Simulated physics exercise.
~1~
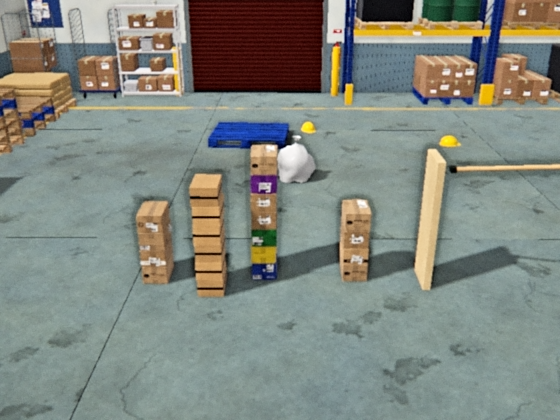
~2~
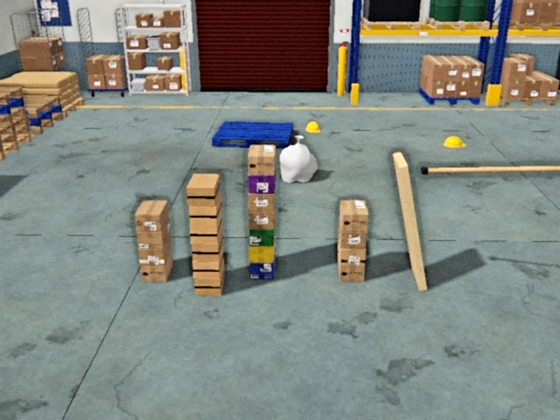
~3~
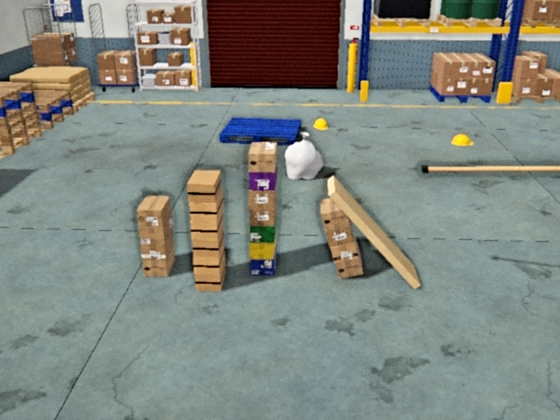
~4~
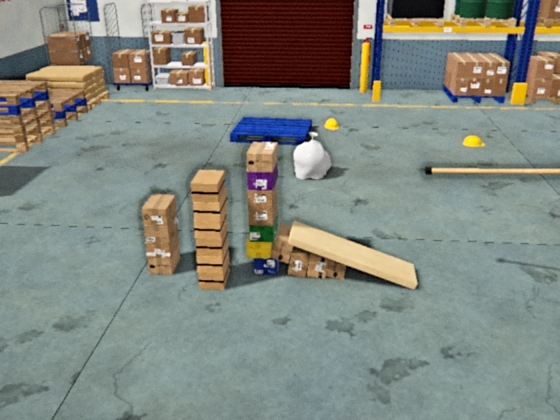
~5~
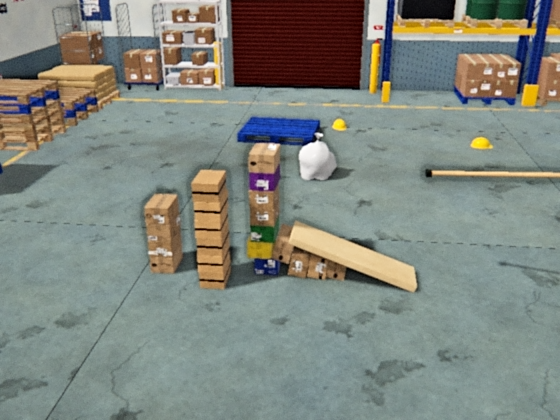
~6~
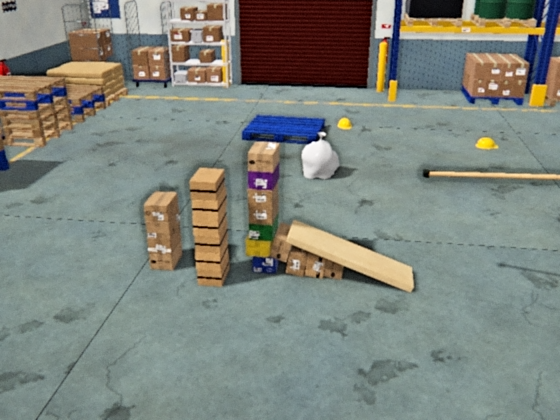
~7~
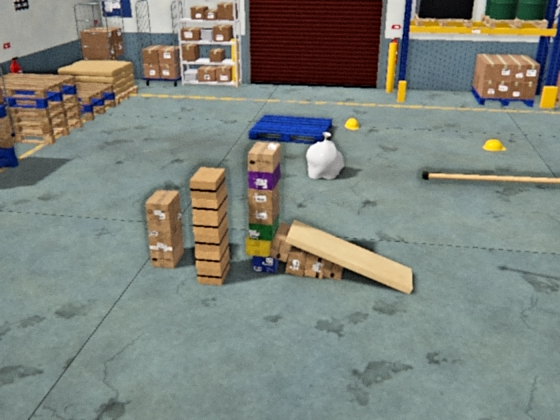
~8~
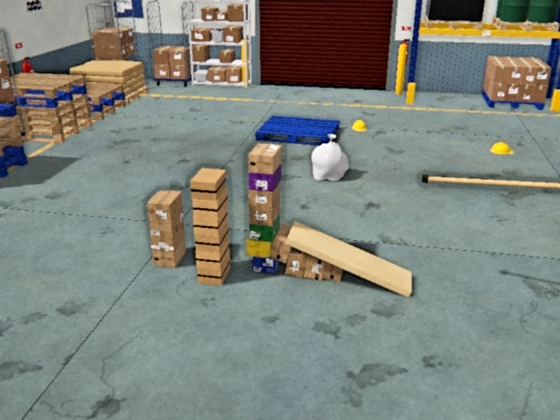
A tall pale board, standing upright on a warehouse floor to the right of four stacks of parcels, begins tipping to the left, while a long pole lies in the air-like stretch of floor behind it. The board leans further and strikes the nearest stack, a short brown one, which tilts over with it. That stack topples left and its parcels end up lying against the foot of the tall stack with purple, green, yellow and blue parcels. The board comes to rest sloping across the fallen parcels. The coloured stack and the two brown stacks beyond remain standing as the view drifts slightly.
